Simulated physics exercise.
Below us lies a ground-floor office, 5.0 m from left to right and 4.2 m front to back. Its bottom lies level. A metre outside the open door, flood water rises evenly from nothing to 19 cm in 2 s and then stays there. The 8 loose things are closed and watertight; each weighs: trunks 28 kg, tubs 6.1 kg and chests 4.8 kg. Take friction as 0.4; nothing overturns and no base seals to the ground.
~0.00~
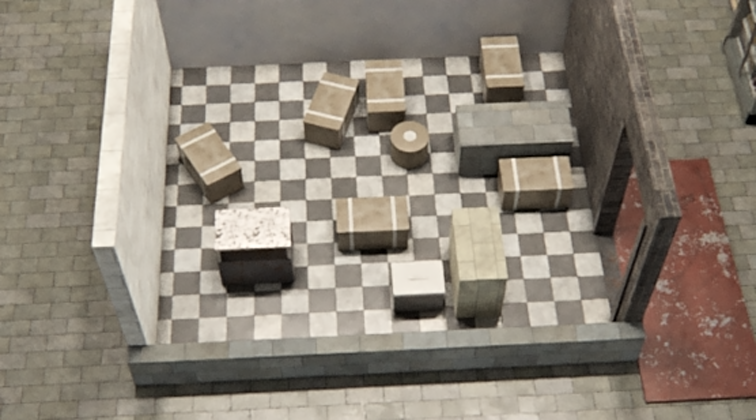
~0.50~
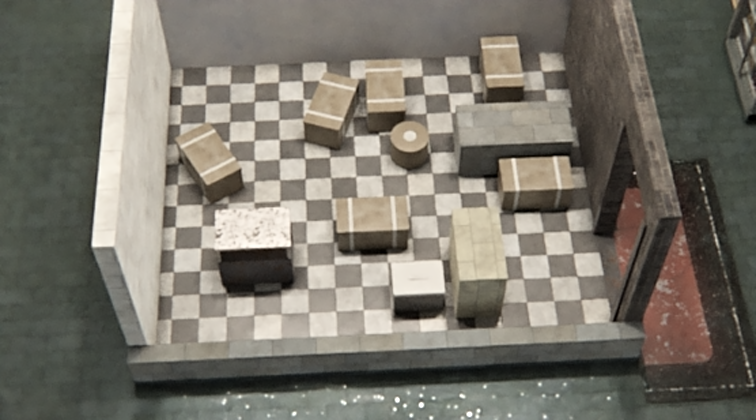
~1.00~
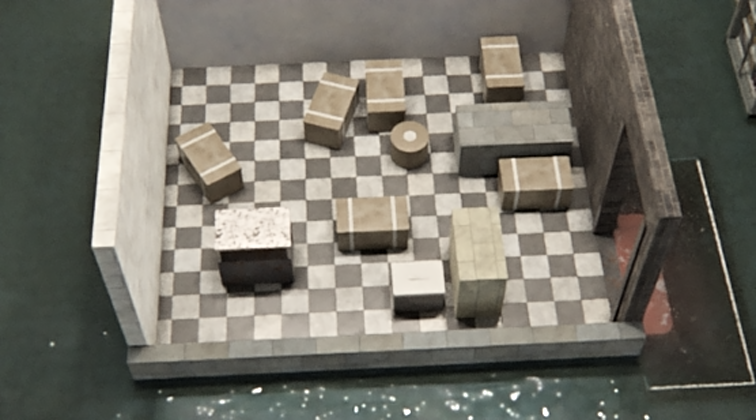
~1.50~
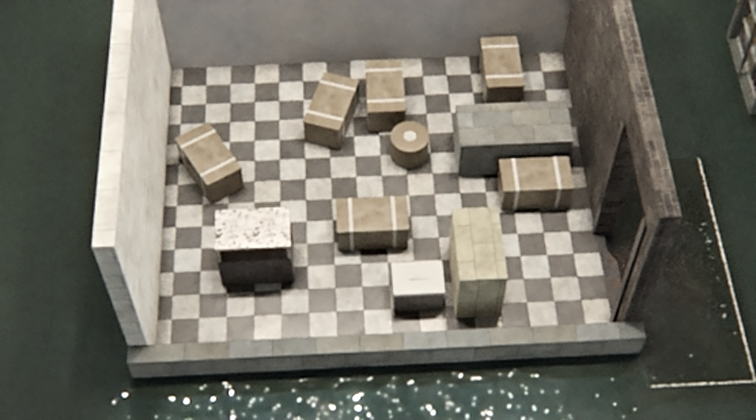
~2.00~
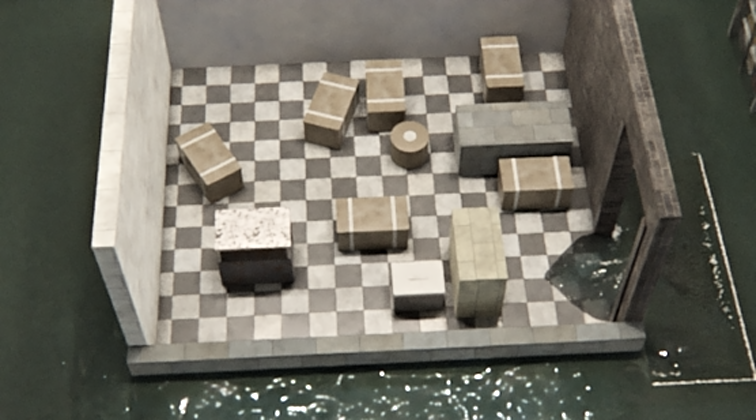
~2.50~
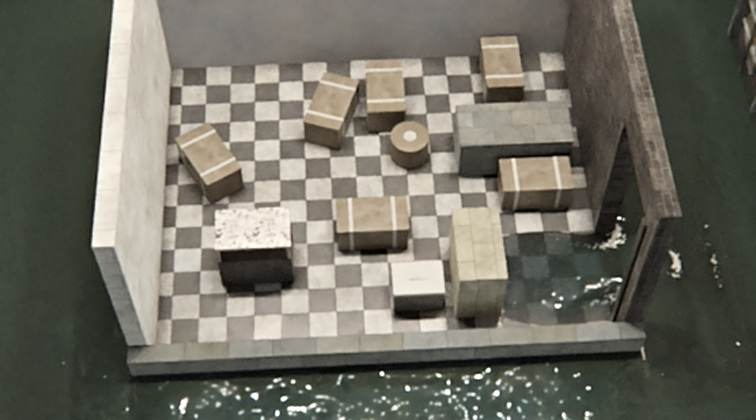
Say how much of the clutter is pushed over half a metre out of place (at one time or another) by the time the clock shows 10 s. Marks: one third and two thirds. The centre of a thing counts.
Share: Under a third.
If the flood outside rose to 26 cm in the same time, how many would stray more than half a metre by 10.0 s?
In that case 3 of them.
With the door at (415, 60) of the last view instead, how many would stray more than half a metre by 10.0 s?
Then 4.
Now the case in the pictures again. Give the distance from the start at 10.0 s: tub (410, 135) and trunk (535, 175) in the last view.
In that order: 10 cm, 10 cm.
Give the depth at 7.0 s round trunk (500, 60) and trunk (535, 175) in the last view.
About 1 and 6 cm.
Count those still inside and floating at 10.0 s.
0 of them.
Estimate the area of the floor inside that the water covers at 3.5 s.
Some 3.5 m2.
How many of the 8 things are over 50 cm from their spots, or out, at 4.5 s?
By then 0.
After 3.5 s 0 of 8 are over 50 cm from their spots; 0 afloat.
After 4.5 s 0 of 8 are over 50 cm from their spots; 0 afloat.
After 7.0 s 0 of 8 are over 50 cm from their spots; 0 afloat.
After 10.0 s 1 of 8 are over 50 cm from their spots, and 1 have been at some point; 0 afloat.
